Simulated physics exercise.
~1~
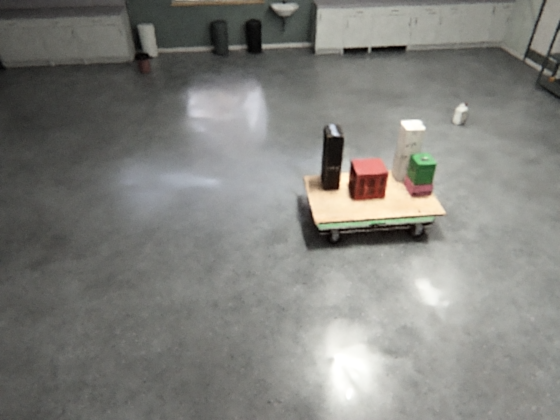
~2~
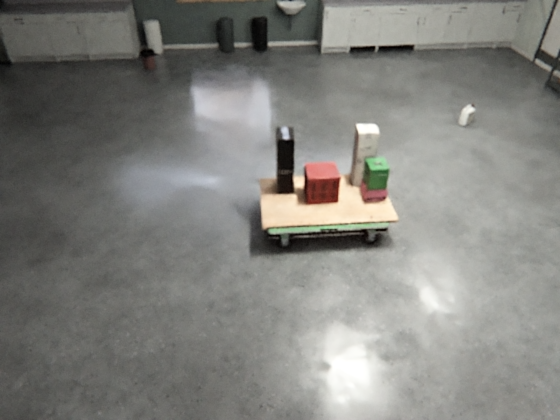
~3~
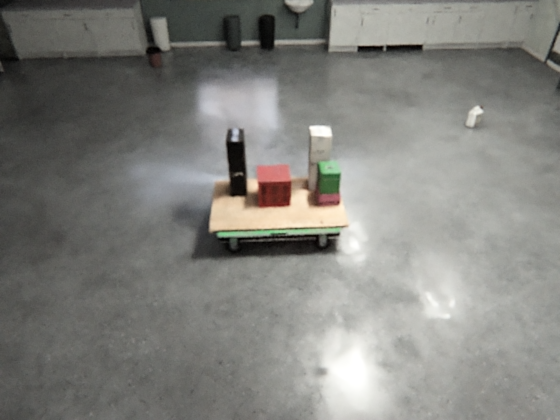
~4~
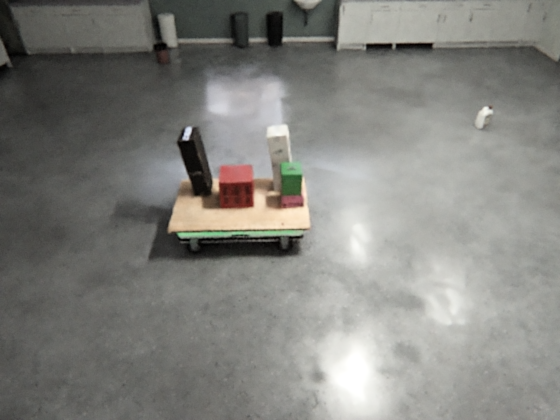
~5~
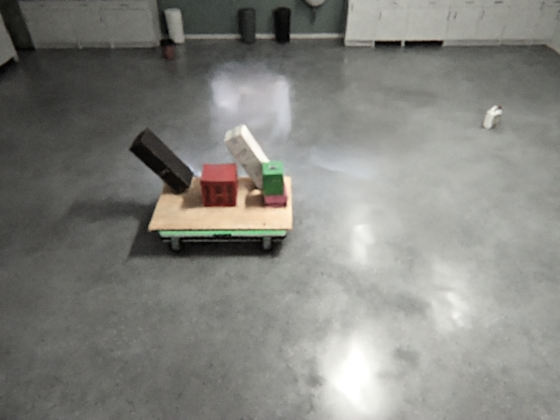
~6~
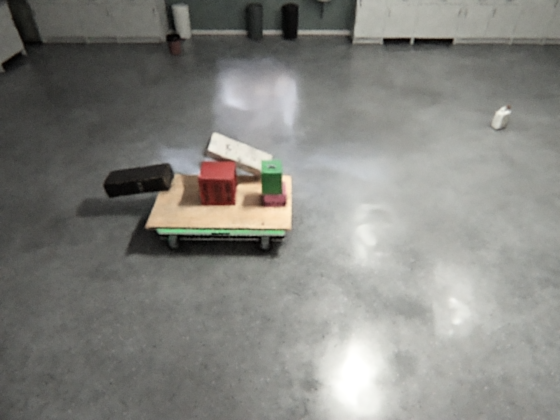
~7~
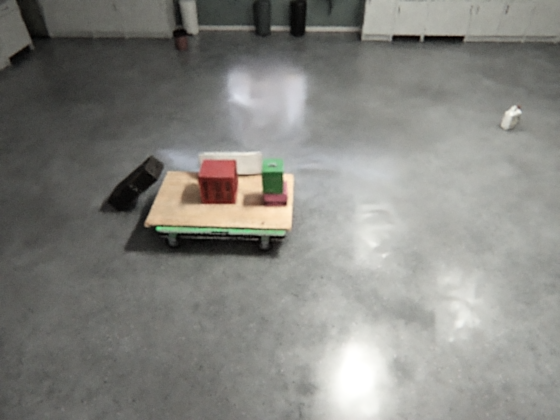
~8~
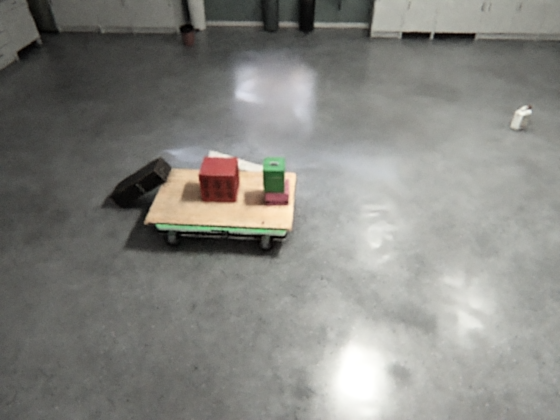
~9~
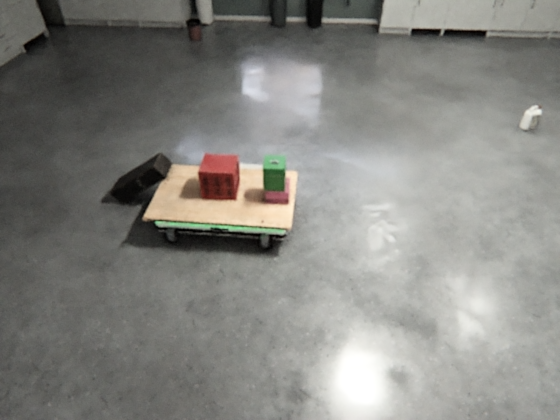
A low flatbed cart with a plain wooden deck and green edging stands on a shiny grey floor in a large room, seen from above, with white cabinets along the far wall. It carries a tall black box at the left, a red crate in the middle, a tall white box behind, and a green toolbox on a pink box at the right. The cart rolls left and stops. The black and white boxes tip leftward, and both topple off the deck. The black box ends against the left edge, while the crate, toolbox and pink box remain aboard.
